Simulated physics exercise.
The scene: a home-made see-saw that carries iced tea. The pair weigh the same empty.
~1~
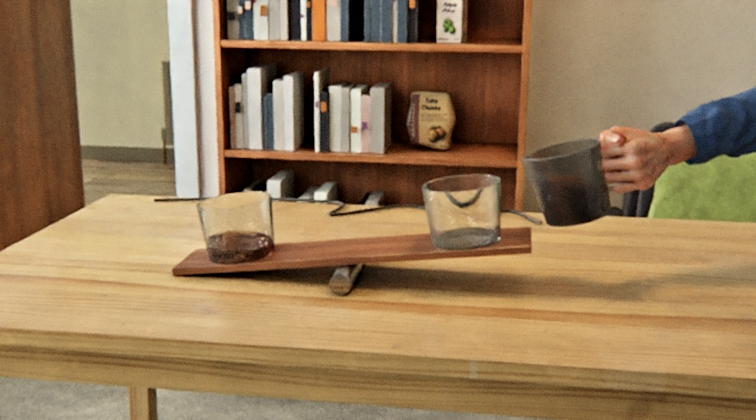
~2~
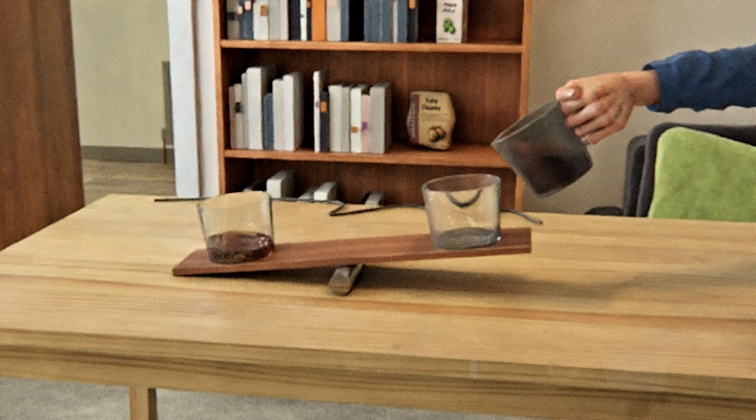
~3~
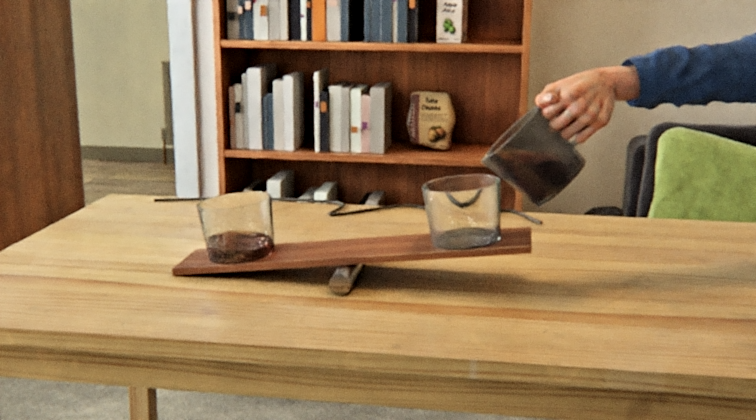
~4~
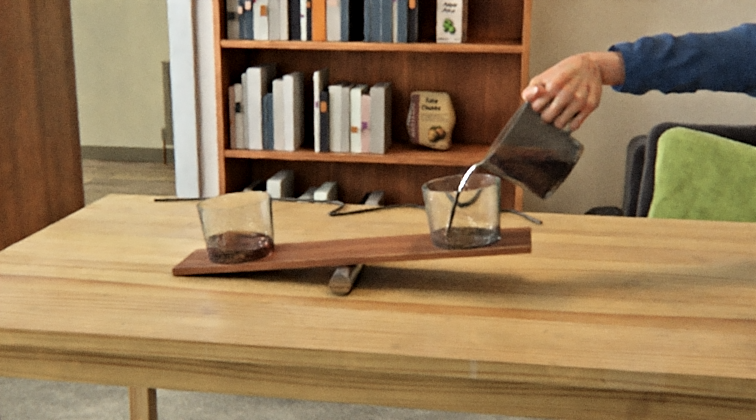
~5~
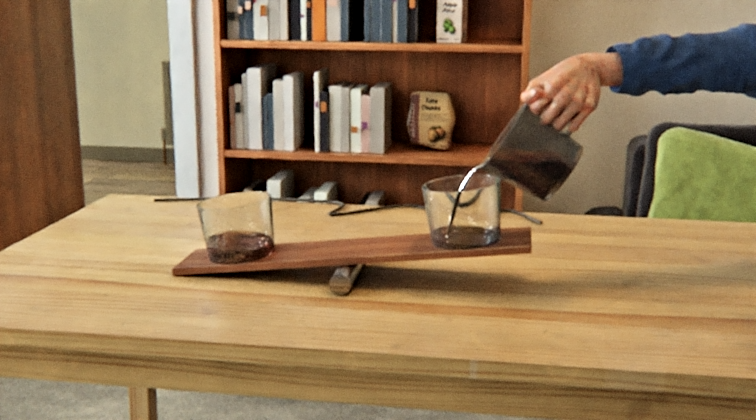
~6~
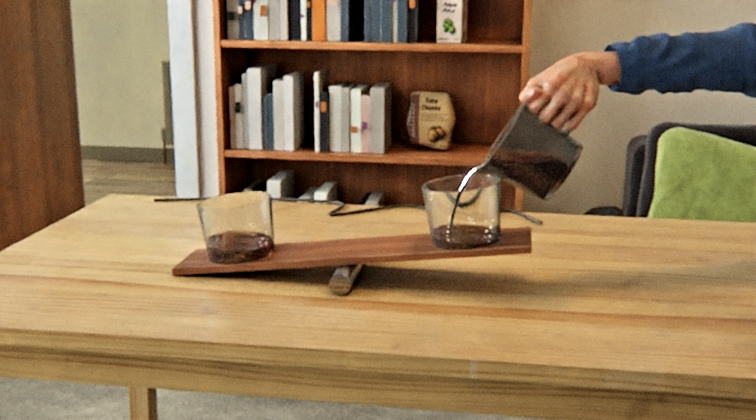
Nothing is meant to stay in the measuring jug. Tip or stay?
The shelf board goes down on that side.
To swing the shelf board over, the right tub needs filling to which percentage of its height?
Some 20 per cent.
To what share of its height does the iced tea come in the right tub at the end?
Close to 45 %.
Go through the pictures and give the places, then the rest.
In the first picture, the measuring jug is on its way; measuring jug (571, 180) about half full; right tub (463, 211) empty, raised; left tub (238, 227) about a quarter full, on the low side.
In the second picture, the iced tea nears the lip; round bar (341, 283); right tub (463, 211) empty.
In the third picture, the iced tea nears the lip; measuring jug (535, 156) tipped 45° with all of its load; right tub (463, 211) empty.
In the fourth picture, pouring; round bar (341, 283); right tub nearly empty, surface at (466, 237); left tub about a quarter full, surface at (240, 242).
In the fifth picture, pouring; measuring jug (533, 153) tipped 55° with nearly all of its load; right tub (463, 211) nearly empty.
In the sixth picture, pouring; round bar (341, 283); right tub nearly empty, surface at (466, 235); left tub about a quarter full, surface at (240, 242).
A moment on, the right tub is about a quarter full; the shelf board has swung over, and that end is down.
Further on, the right tub is about a third full; the shelf board has swung over, and that end is down.
When it is over, the right tub is about half full; the shelf board has swung over, and that end is down.
